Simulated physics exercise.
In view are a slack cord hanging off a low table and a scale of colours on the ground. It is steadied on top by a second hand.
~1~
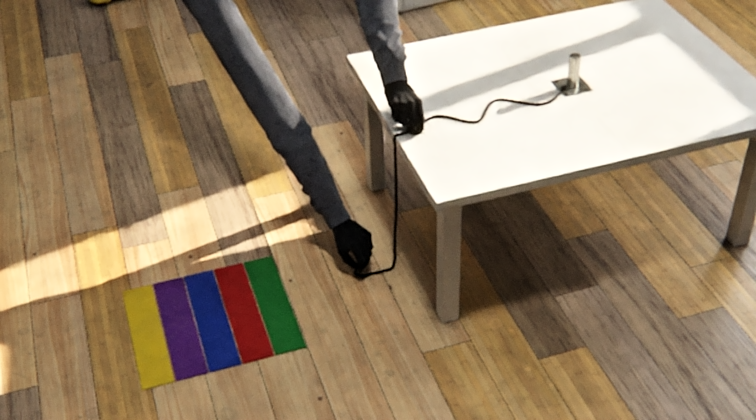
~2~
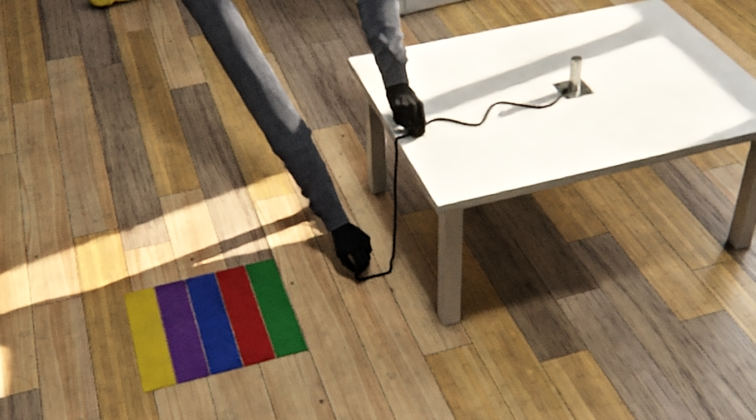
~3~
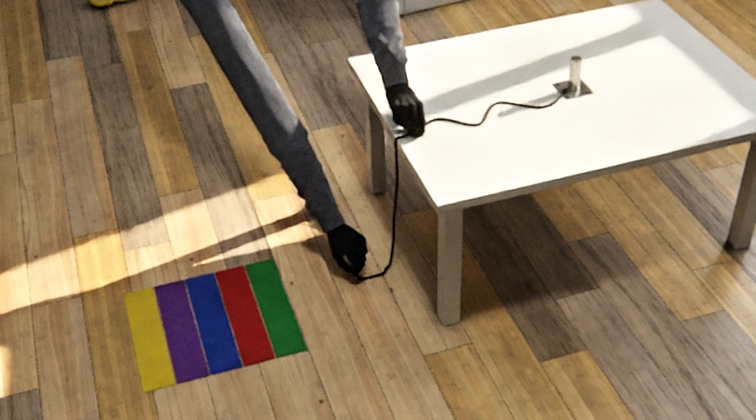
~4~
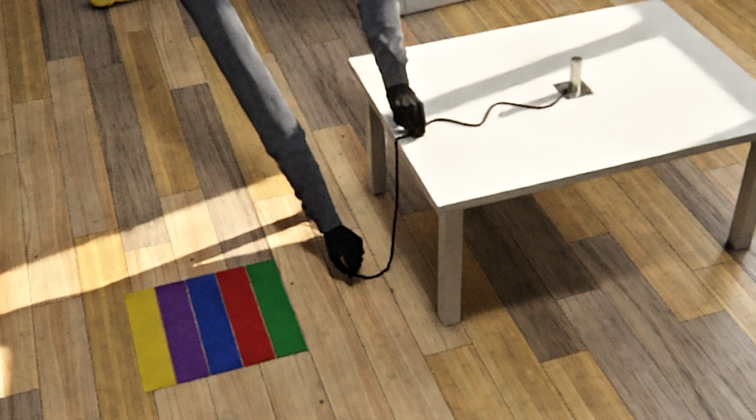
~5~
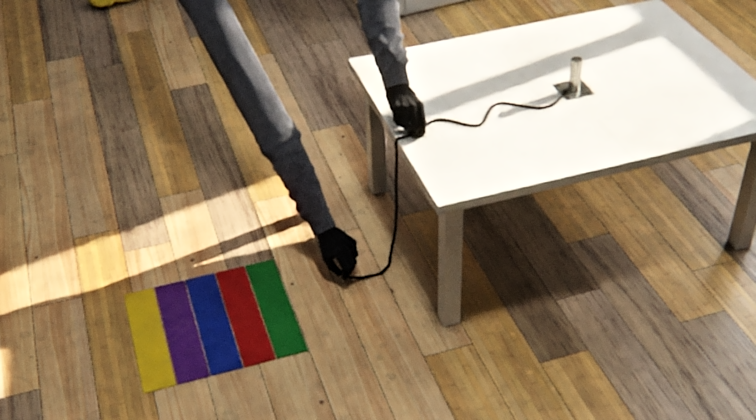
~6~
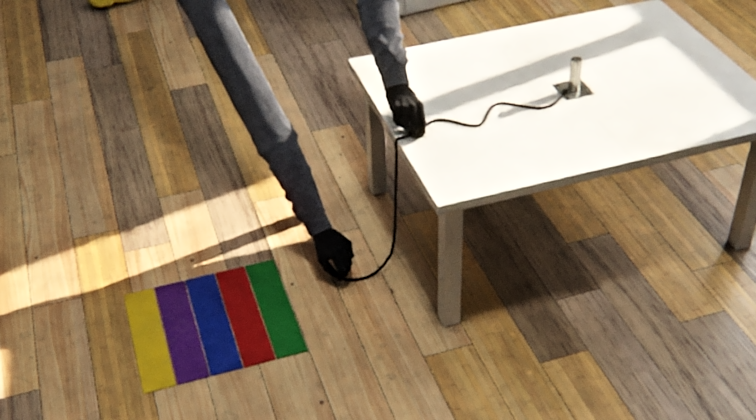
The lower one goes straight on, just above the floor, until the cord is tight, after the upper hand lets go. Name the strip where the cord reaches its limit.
Blue.
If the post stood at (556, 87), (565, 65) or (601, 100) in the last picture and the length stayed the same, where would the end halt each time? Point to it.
(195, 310), (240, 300) and (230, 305), roughly.
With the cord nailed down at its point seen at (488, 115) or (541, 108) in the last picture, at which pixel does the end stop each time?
First (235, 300), then (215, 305).
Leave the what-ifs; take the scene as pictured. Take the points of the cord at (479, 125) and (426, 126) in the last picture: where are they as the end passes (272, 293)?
They sit at (449, 122) and (397, 140), in that order.
Soon after, end near (272, 293); over green.
After that, end near (232, 302); over red.
At the stop, end near (210, 308); over blue. Over blue.
